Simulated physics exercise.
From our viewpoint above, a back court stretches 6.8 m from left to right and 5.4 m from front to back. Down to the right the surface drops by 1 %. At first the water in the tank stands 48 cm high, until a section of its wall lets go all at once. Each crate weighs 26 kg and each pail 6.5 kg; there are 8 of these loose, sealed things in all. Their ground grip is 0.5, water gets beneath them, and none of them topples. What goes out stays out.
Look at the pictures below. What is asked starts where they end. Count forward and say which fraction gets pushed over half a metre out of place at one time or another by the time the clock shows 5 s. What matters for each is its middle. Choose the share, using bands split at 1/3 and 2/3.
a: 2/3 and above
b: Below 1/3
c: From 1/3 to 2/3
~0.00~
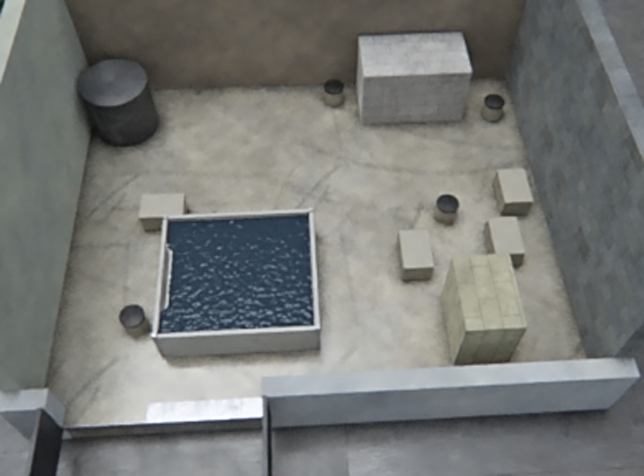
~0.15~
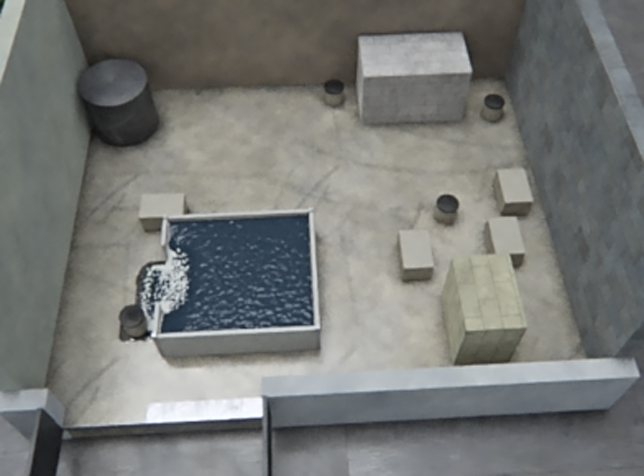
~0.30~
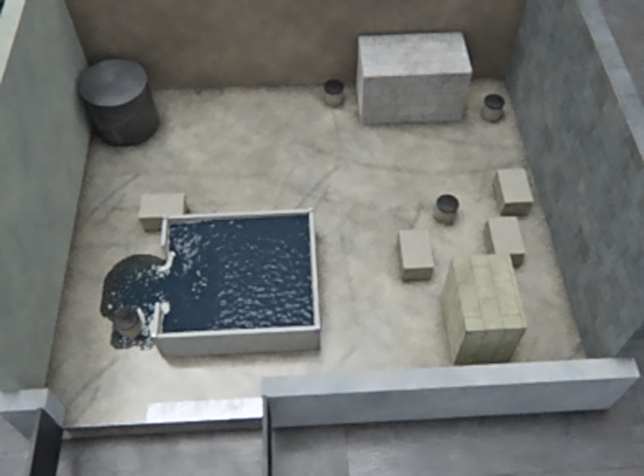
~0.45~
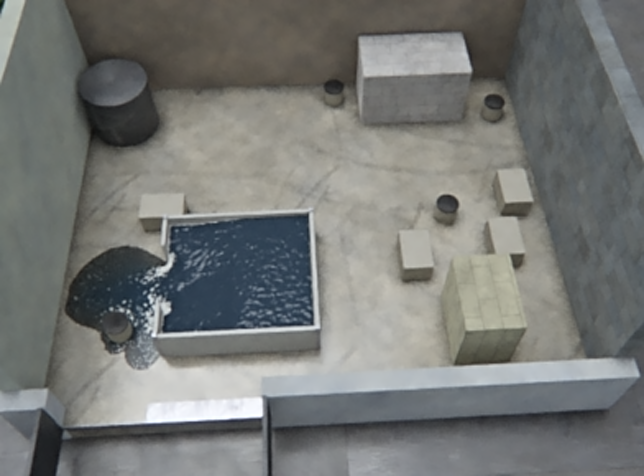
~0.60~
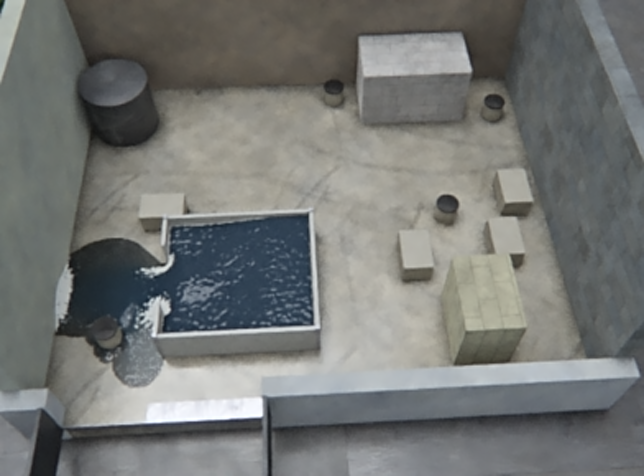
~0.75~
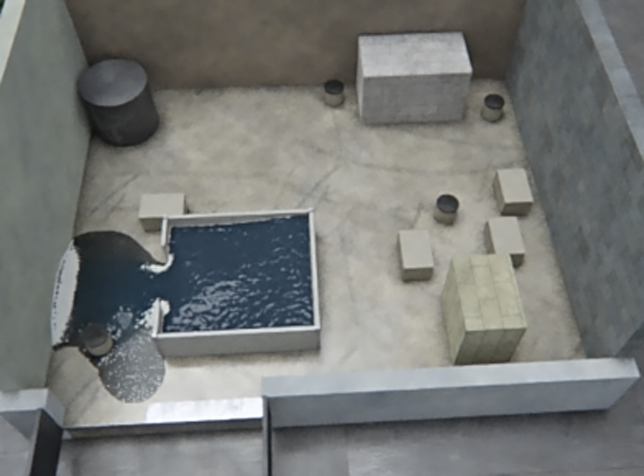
Below 1/3.
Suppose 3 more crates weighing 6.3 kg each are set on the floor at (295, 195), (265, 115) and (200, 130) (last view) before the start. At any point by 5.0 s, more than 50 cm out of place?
In order: Within it, beyond it, beyond it.
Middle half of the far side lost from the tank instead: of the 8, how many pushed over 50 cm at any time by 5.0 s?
Result: 1.
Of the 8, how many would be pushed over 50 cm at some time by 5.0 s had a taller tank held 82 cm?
Under that setup the answer is 2.
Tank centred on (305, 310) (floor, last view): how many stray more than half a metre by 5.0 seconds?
Then 1 of them would.
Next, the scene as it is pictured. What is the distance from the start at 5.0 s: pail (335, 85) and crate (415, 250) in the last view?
Net shifts, in order: 5 cm and 0 cm.
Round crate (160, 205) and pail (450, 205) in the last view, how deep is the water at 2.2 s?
Depth approx. 0 cm / 0 cm.
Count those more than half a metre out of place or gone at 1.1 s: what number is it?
Result: 1.
After 1.1 s 1 of 8 are over 50 cm from their spots; 0 afloat.
After 2.2 s 1 of 8 are over 50 cm from their spots; 0 afloat.
After 3.5 s 1 of 8 are over 50 cm from their spots; 0 afloat.
After 5.0 s 1 of 8 are over 50 cm from their spots, and 1 have been at some point; 0 afloat.
